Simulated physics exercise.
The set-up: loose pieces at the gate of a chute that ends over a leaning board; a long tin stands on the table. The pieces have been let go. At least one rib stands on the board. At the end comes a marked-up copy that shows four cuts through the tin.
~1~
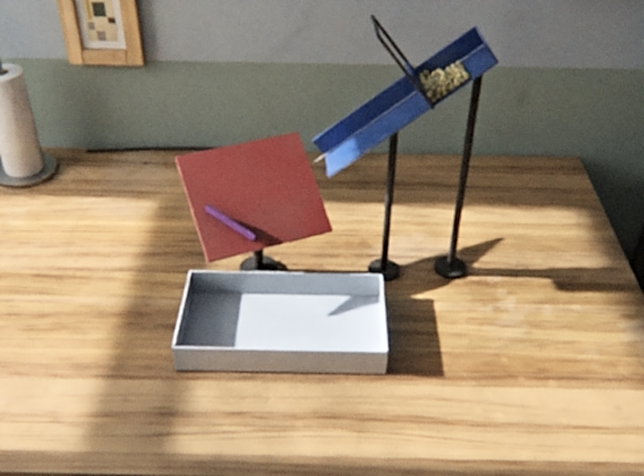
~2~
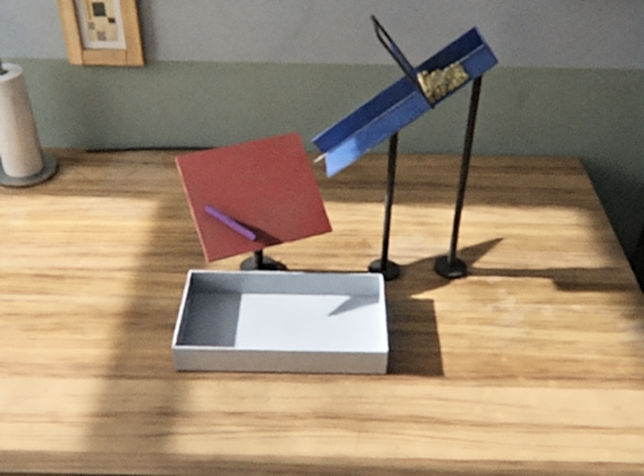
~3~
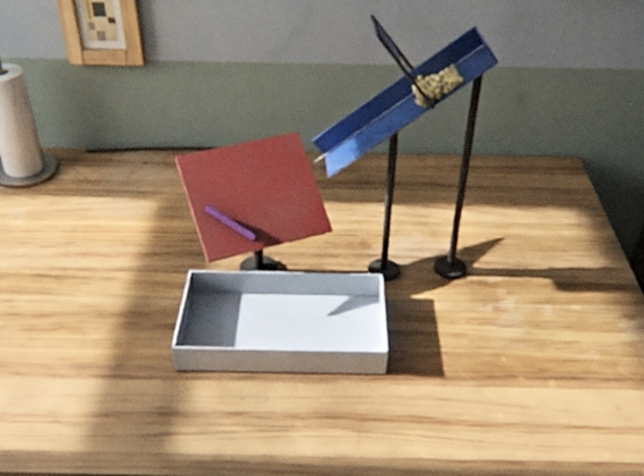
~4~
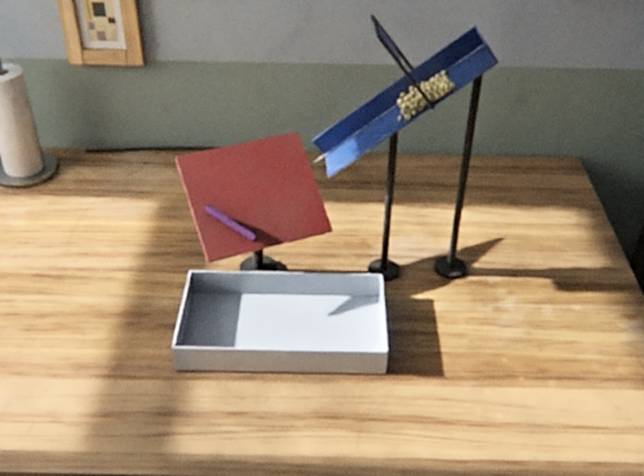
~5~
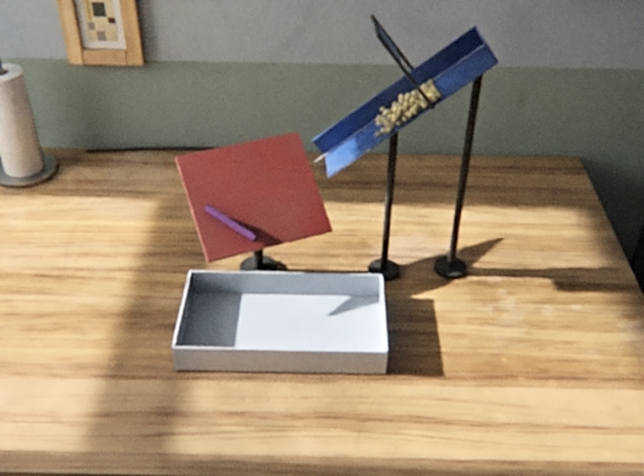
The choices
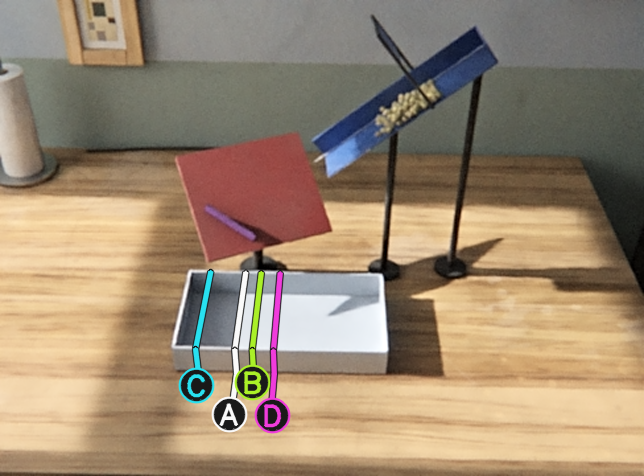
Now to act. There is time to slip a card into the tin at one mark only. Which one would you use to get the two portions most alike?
I would pick line D.
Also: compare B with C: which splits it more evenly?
That would be B.
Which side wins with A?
More lands on the right.
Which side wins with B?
More lands on the right.
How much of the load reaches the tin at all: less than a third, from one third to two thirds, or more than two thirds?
More than two thirds.
On the marked copy, line A crosses the front rim at (234, 348); line B crosses the front rim at (252, 349); line C crosses the front rim at (195, 348); line D crosses the front rim at (273, 349).
For line A, of what is caught, a small part on the left of the divider, most on the right.
For line B, of what is caught, about a quarter on the left of the divider, most on the right.
For line C, of what is caught, a stray few on the left of the divider, nearly all on the right.
For line D, of what is caught, about half on the left of the divider, about half on the right.
